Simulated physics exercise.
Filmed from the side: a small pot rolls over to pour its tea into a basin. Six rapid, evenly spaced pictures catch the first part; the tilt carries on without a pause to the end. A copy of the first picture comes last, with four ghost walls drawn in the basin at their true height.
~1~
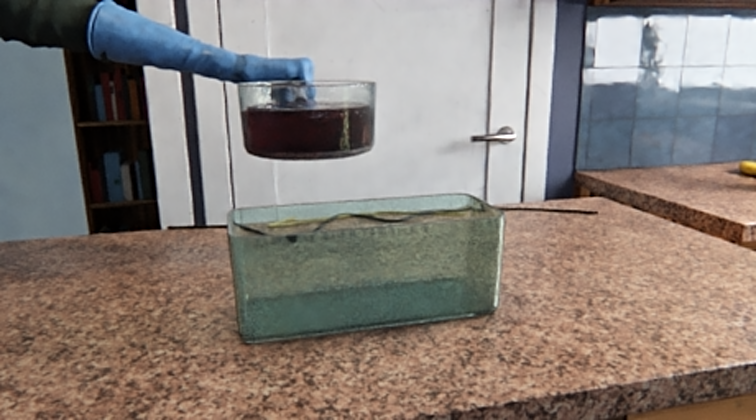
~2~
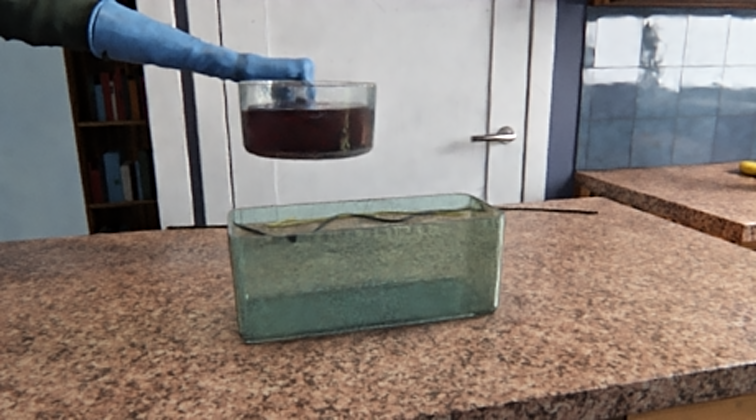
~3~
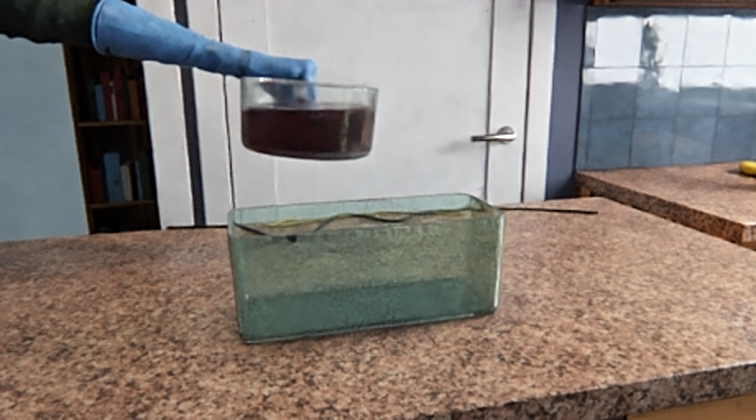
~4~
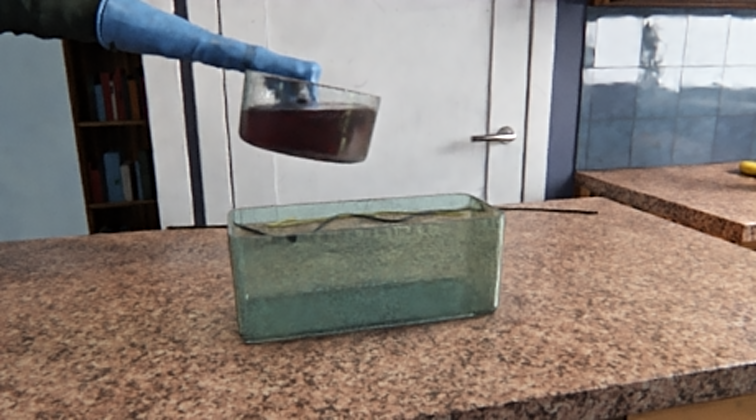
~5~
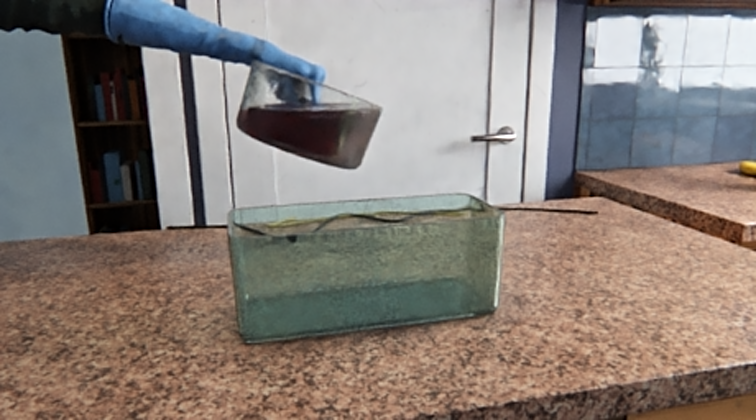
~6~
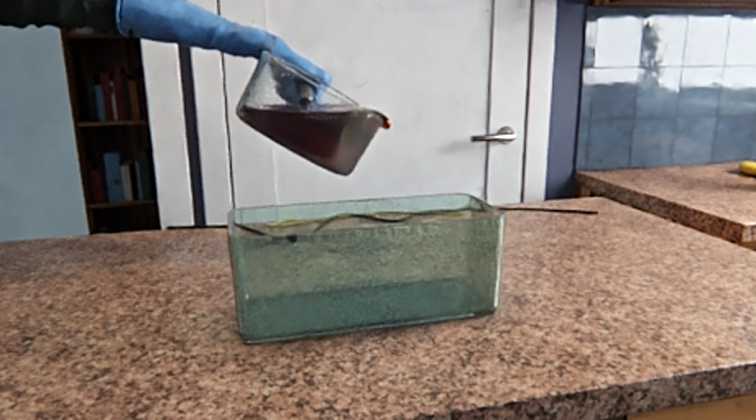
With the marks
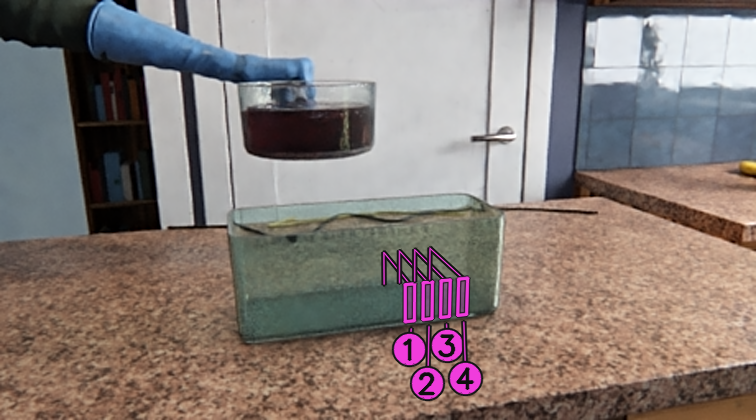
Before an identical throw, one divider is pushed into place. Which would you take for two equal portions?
2 beats the others.
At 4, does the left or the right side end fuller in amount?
The left one.
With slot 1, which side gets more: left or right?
The right one.
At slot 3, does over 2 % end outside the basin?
No.
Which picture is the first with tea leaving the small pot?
Picture 6.
On the marked copy, 1 at (411, 328); 2 at (429, 326); 3 at (446, 324); 4 at (463, 321).
Choosing 1, about 27 % ends left of the wall and 73 % right of it.
Choosing 2, about 43 % ends left of the wall and 57 % right of it.
Choosing 3, about 66 % ends left of the wall and 34 % right of it.
Choosing 4, about 92 % ends left of the wall and 8 % right of it.
